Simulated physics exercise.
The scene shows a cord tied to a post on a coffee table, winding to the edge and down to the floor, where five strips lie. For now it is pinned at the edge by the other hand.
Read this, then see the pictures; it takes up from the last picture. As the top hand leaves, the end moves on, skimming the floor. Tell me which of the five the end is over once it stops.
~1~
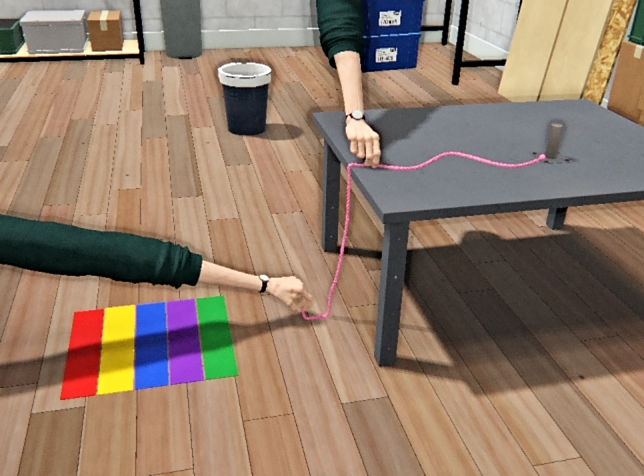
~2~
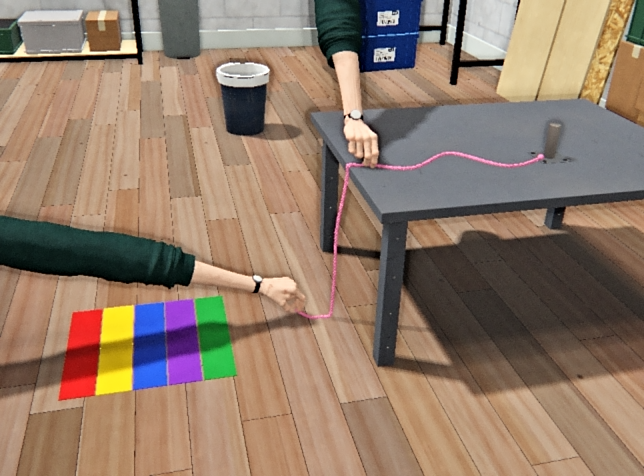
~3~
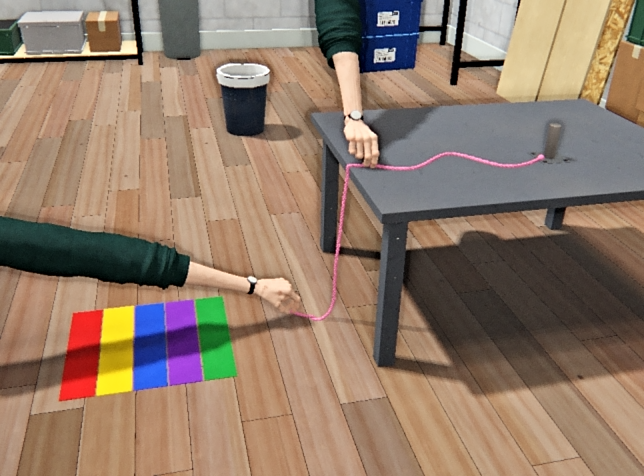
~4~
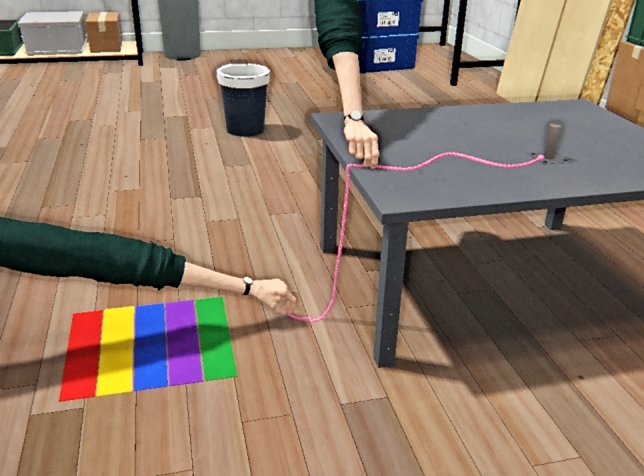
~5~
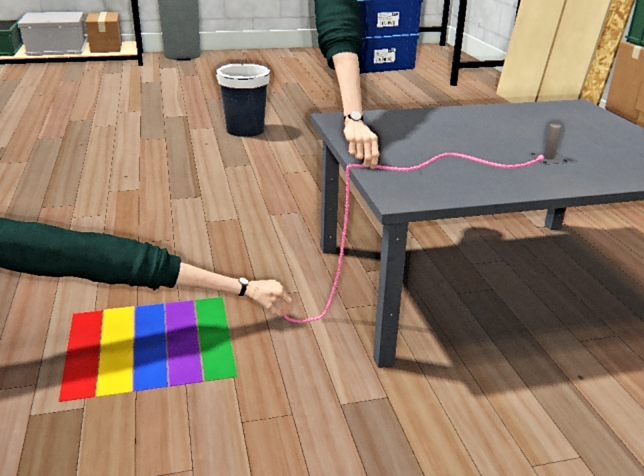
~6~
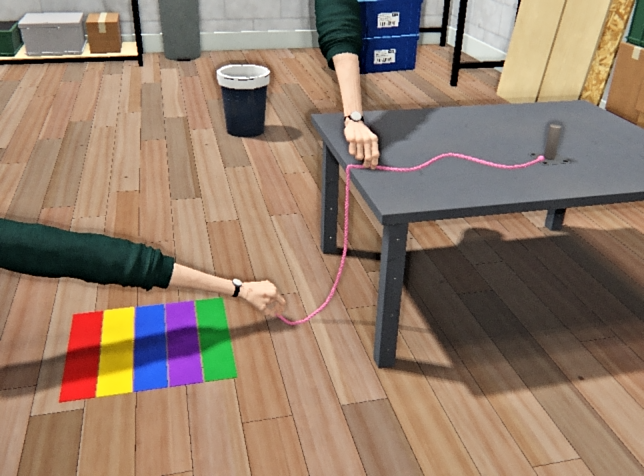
It is over the blue strip.
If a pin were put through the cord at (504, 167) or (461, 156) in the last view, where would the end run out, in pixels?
It ends up at (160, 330) the first time and at (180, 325) the second time.
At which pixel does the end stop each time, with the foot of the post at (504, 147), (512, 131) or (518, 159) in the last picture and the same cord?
The spots are near (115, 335), (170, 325) and (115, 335).
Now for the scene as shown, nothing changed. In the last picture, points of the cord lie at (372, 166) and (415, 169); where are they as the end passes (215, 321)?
One heads to (348, 181) and the other heads to (381, 166).
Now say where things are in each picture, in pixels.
End (302, 309); green (220, 361); purple (186, 366); blue (151, 370); yellow (116, 375); red (80, 379), in the first picture.
End (296, 310); cord through (522, 165) (453, 154) (407, 169) (347, 180) (335, 246) (332, 302), in the second picture.
End (291, 311), in the third picture.
End (287, 312); cord through (523, 165) (453, 154) (407, 169) (348, 181) (340, 247) (332, 303), in the fourth picture.
End (282, 313), in the fifth picture.
End (276, 314); cord through (523, 166) (453, 155) (407, 170) (348, 181) (345, 247) (327, 302), in the sixth picture.
Soon after, end near (215, 321); over green.
Then, end near (175, 326); over purple.
At full stretch, end near (152, 329); over blue. It gets as far as the blue strip.
